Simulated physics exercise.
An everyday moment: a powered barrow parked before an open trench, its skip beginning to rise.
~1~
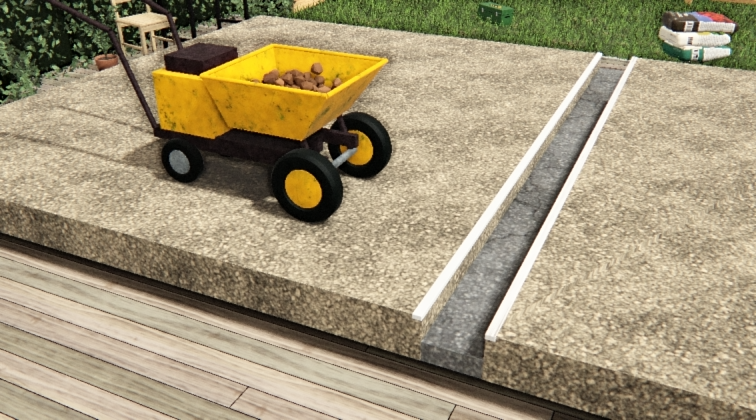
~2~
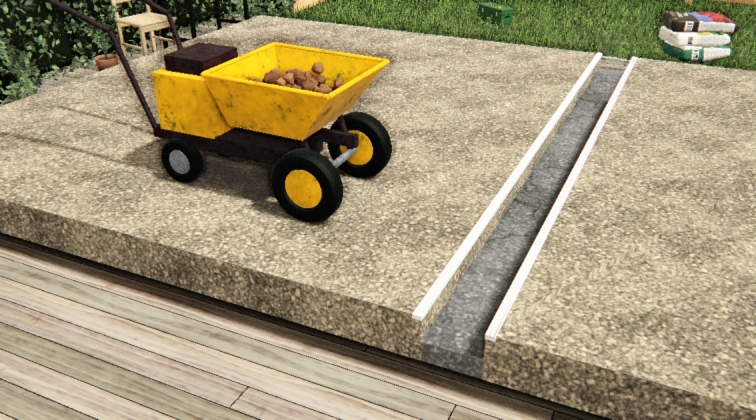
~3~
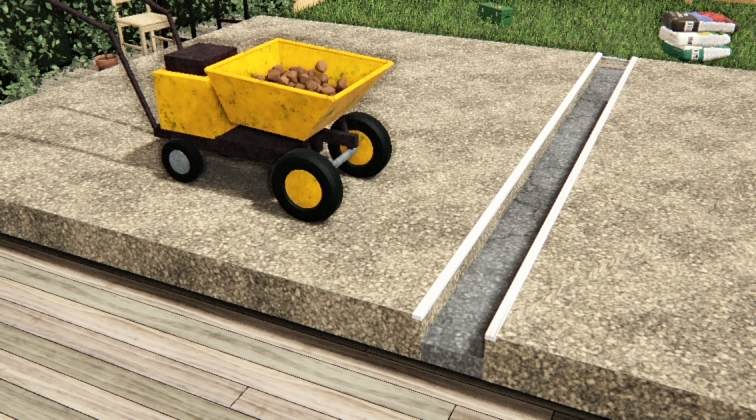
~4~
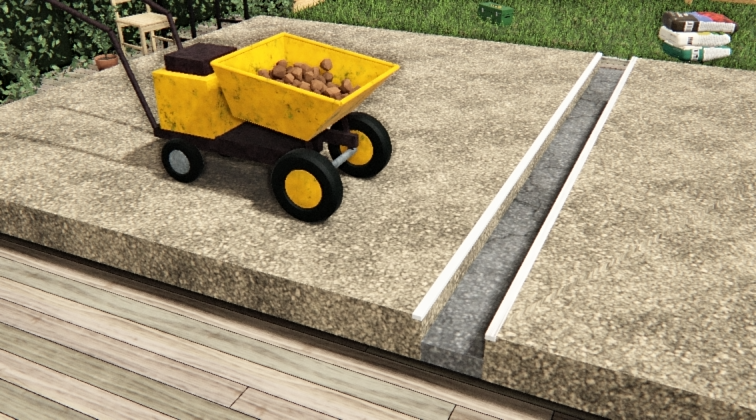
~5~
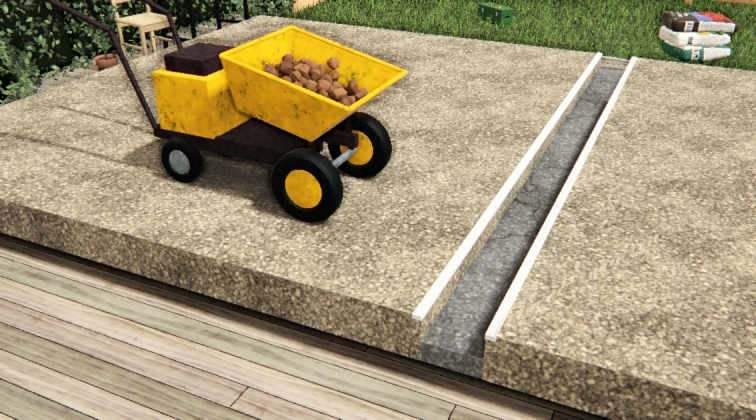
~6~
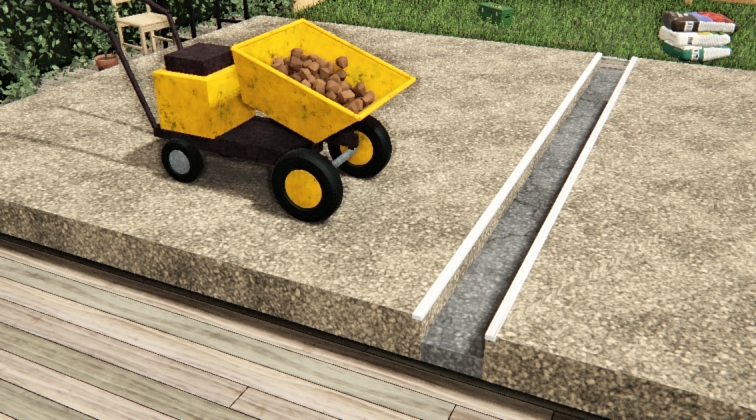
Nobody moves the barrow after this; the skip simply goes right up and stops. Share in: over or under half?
The amount in the trench falls below half.
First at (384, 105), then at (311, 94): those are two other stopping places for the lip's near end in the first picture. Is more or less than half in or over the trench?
In the first case upwards of half; in the second case a smaller fraction.
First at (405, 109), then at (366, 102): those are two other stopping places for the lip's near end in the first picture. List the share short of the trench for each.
Position 1: Near 0 %; position 2: Near 10 %.
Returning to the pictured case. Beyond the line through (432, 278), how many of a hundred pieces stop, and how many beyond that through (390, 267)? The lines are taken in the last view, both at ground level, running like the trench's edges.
About 40 and 80 %.
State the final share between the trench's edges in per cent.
About 30 per cent.
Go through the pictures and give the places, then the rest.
Lip of the skip at (327, 96), level; top of the load at (288, 80), clay clods; first edge of the trench at (442, 280); far edge at (510, 297), the trench under half as wide as the skip, and about half as deep as wide, in the first frame.
Lip of the skip at (329, 97), level; top of the load at (280, 84), in the second frame.
Lip of the skip at (333, 100), tipped barely; top of the load at (283, 83), in the third frame.
Lip of the skip at (340, 104), tipped a little; top of the load at (287, 80), in the fourth frame.
Lip of the skip at (349, 110), tipped a little; top of the load at (293, 77), in the fifth frame.
Lip of the skip at (359, 119), tipped clearly; top of the load at (301, 73); first edge of the trench at (442, 280); far edge at (510, 297), in the sixth frame.
Soon, skip tipped steeply; all in the skip.
A while on, skip tipped right over; most in the skip; a small part short of the trench; a stray few falling.
Towards the end, skip tipped right over; about a quarter in the skip; about two thirds short of the trench; about a quarter in or heaped over the trench.
Finally, skip tipped right over; a small part in the skip; about two thirds short of the trench; about a quarter in or heaped over the trench; none beyond it.
